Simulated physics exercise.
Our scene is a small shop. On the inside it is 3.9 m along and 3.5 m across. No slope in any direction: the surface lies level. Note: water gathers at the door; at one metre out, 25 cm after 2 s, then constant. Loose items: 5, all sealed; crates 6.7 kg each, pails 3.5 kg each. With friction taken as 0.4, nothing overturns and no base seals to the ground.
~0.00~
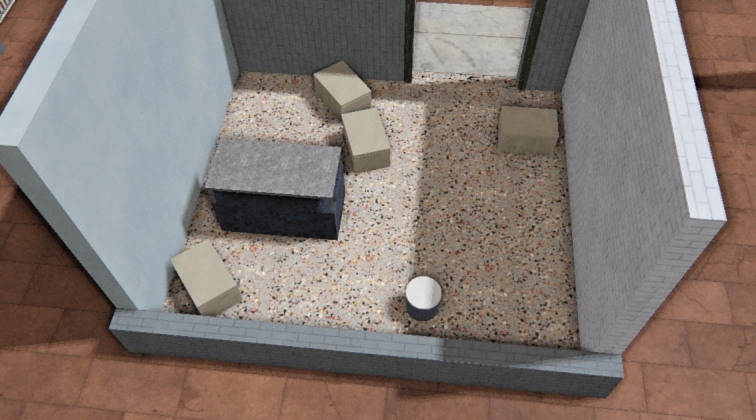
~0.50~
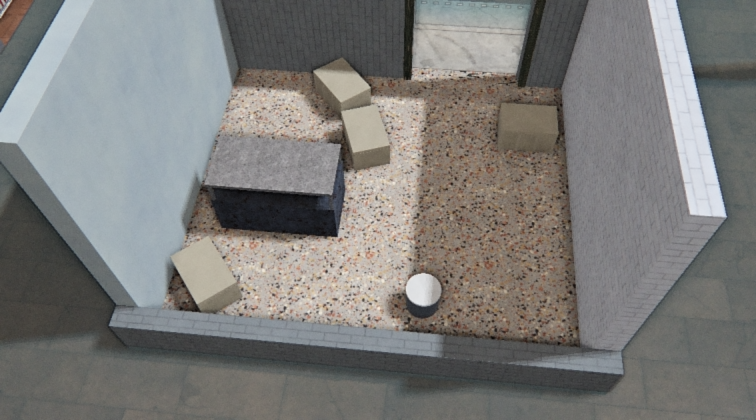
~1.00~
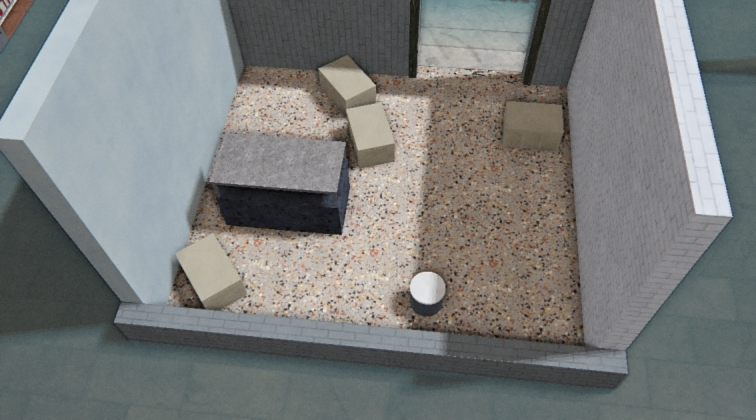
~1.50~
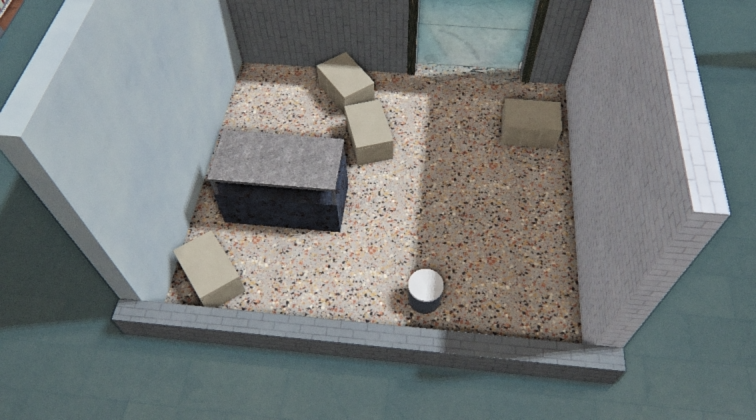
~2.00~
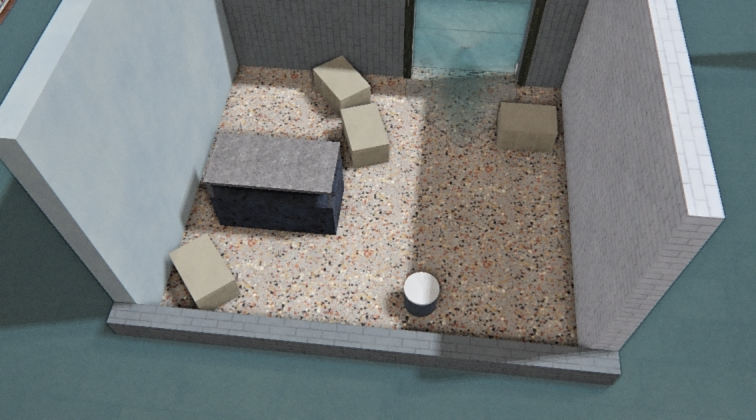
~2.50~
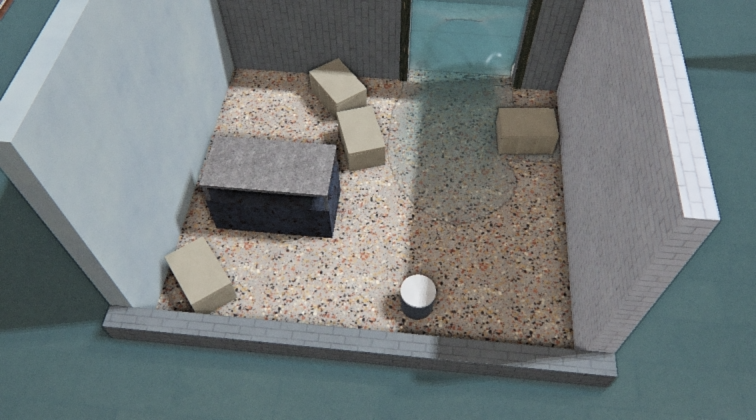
In a small shop, water surrounds the walls, then spreads inside through the doorway.
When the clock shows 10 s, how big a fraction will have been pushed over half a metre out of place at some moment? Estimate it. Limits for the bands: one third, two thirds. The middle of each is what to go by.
It reaches the top third.
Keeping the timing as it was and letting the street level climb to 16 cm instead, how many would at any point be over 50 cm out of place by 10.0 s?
In that case the number is 3.
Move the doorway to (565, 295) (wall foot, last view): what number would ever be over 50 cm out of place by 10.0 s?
Then it comes to 4 of them.
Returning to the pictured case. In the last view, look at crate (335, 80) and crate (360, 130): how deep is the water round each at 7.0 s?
Depths: Near 1 cm, then near 4 cm.
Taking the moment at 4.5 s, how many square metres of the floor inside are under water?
Close to 10.0 m2, I'd say.
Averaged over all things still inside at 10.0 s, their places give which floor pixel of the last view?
Somewhere near (302, 215).
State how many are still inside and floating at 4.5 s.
The count is 2.
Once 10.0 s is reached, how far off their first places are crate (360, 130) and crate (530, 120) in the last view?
Net displacement, in order: 5 cm; 300 cm.
After 3.5 s 2 of 5 are over 50 cm from their spots; 1 afloat.
After 4.5 s 2 of 5 are over 50 cm from their spots; 2 afloat.
After 7.0 s 3 of 5 are over 50 cm from their spots; 4 afloat.
After 10.0 s 3 of 5 are over 50 cm from their spots, and 4 have been at some point; 5 afloat.
